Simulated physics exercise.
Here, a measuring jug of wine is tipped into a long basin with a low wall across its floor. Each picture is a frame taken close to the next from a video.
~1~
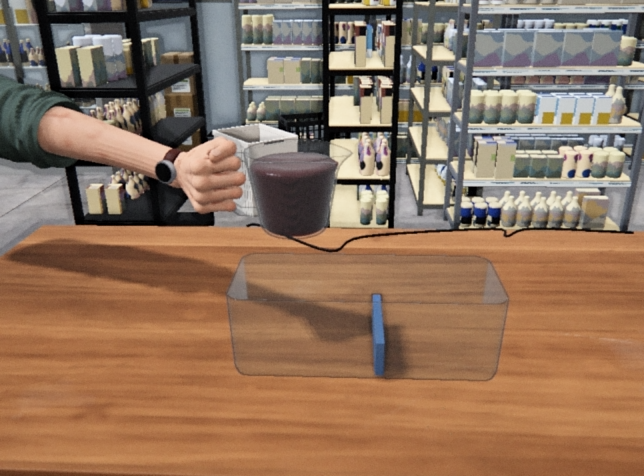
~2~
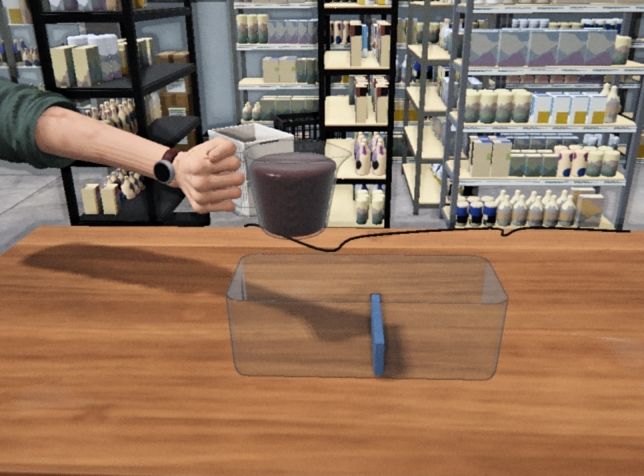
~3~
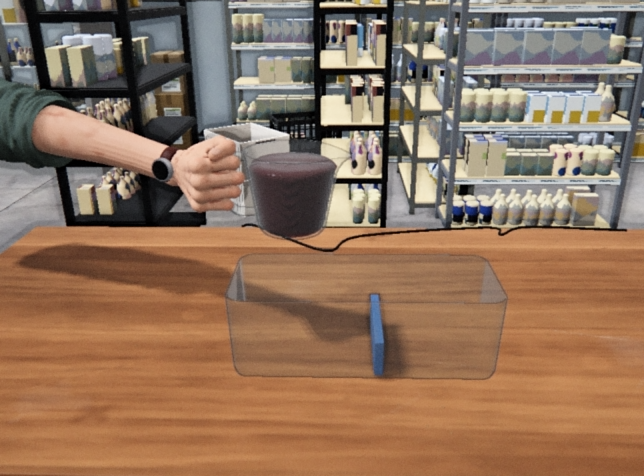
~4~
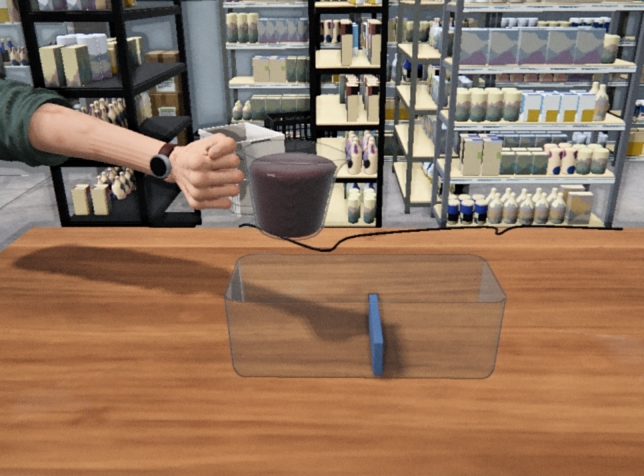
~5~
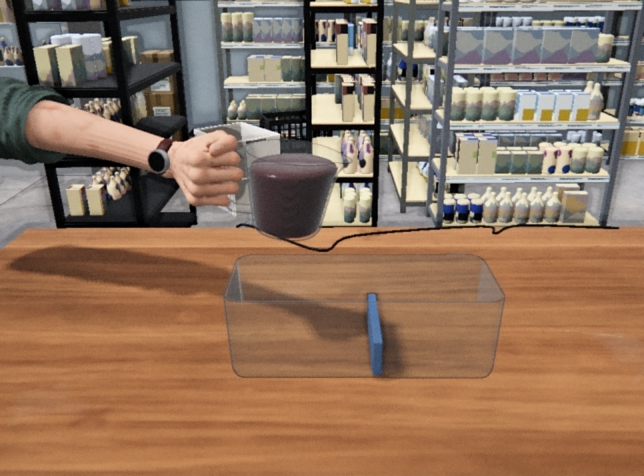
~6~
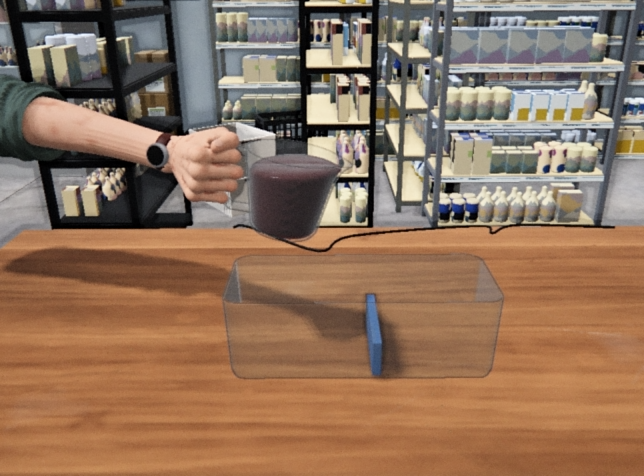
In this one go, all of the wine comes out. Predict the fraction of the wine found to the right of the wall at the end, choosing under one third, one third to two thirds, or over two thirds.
Rises past two thirds.
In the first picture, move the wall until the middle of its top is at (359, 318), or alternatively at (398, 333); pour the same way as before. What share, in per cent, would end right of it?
The first placement gives around 95 percent, the second 50 percent.
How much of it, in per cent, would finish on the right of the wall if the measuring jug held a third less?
About 65 in a hundred.
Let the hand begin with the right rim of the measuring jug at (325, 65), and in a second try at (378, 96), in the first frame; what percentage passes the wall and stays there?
Roughly 70 % and 95 %.
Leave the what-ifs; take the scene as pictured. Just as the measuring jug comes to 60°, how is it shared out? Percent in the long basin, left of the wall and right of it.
Left 0 %, right 10 %.
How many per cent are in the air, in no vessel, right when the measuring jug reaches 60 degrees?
It comes to 20 per cent or so.
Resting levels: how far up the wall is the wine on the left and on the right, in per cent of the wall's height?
About 10 left, about 50 right.
A moment on, the measuring jug is tipped part way and 71 per cent is still to pour, 0 is left of the wall and 11 right of it.
Next, the measuring jug is tipped on its side and 16 per cent is still to pour, 5 is left of the wall and 67 right of it.
Then the measuring jug is tipped right over and 0 per cent is still to pour, 22 is left of the wall and 77 right of it.
Later the measuring jug is tipped right over and 0 per cent is still to pour, 22 is left of the wall and 77 right of it.
In the end 22 per cent lies left of the wall, 77 right of it and 1 outside.
